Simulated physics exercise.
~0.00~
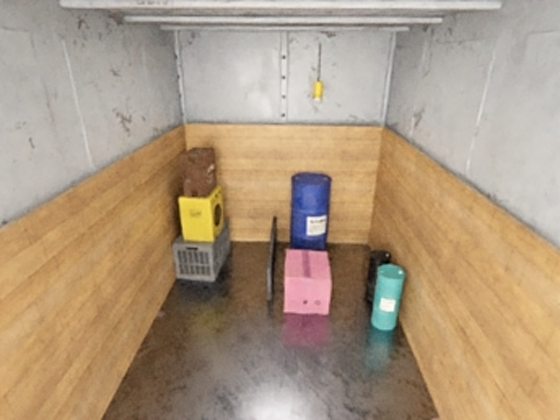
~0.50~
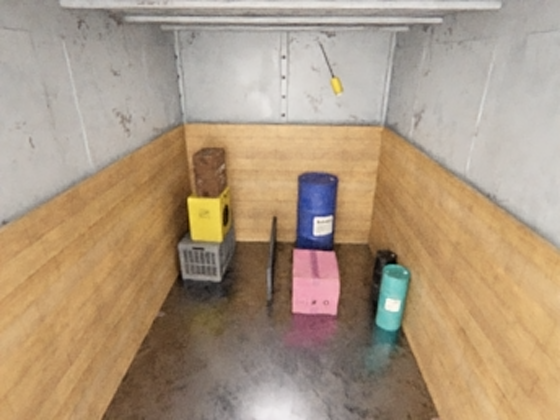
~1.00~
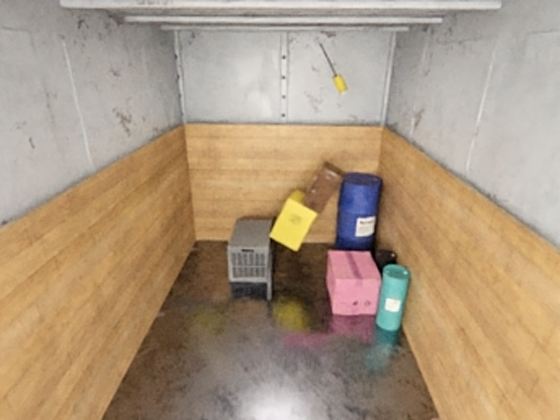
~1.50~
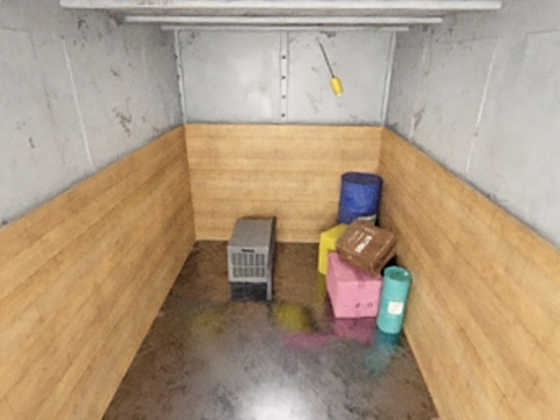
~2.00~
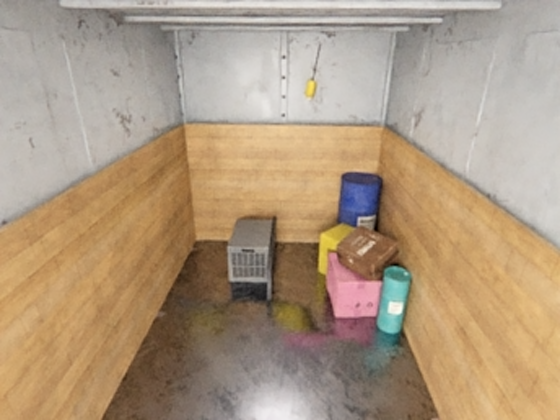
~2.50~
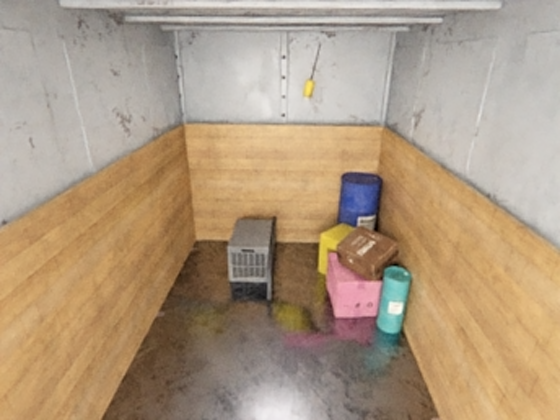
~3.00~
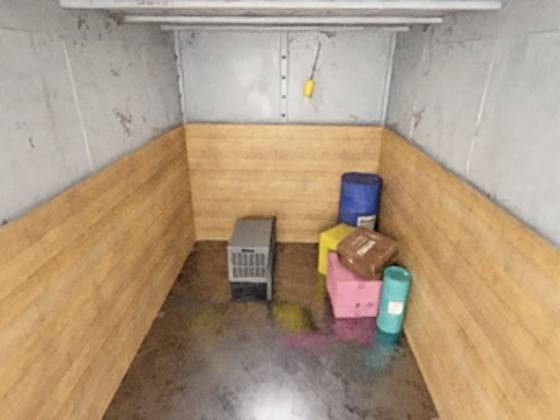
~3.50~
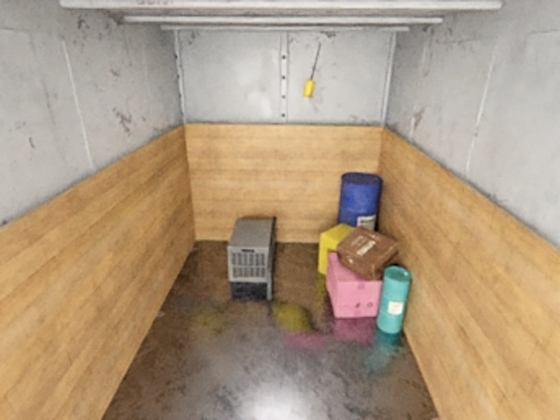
A brown box and a yellow box toppled off a grey crate as the load in the van slid right, with the brown one landing tilted on its side against a pink box, and then everything settled beside the blue drum.
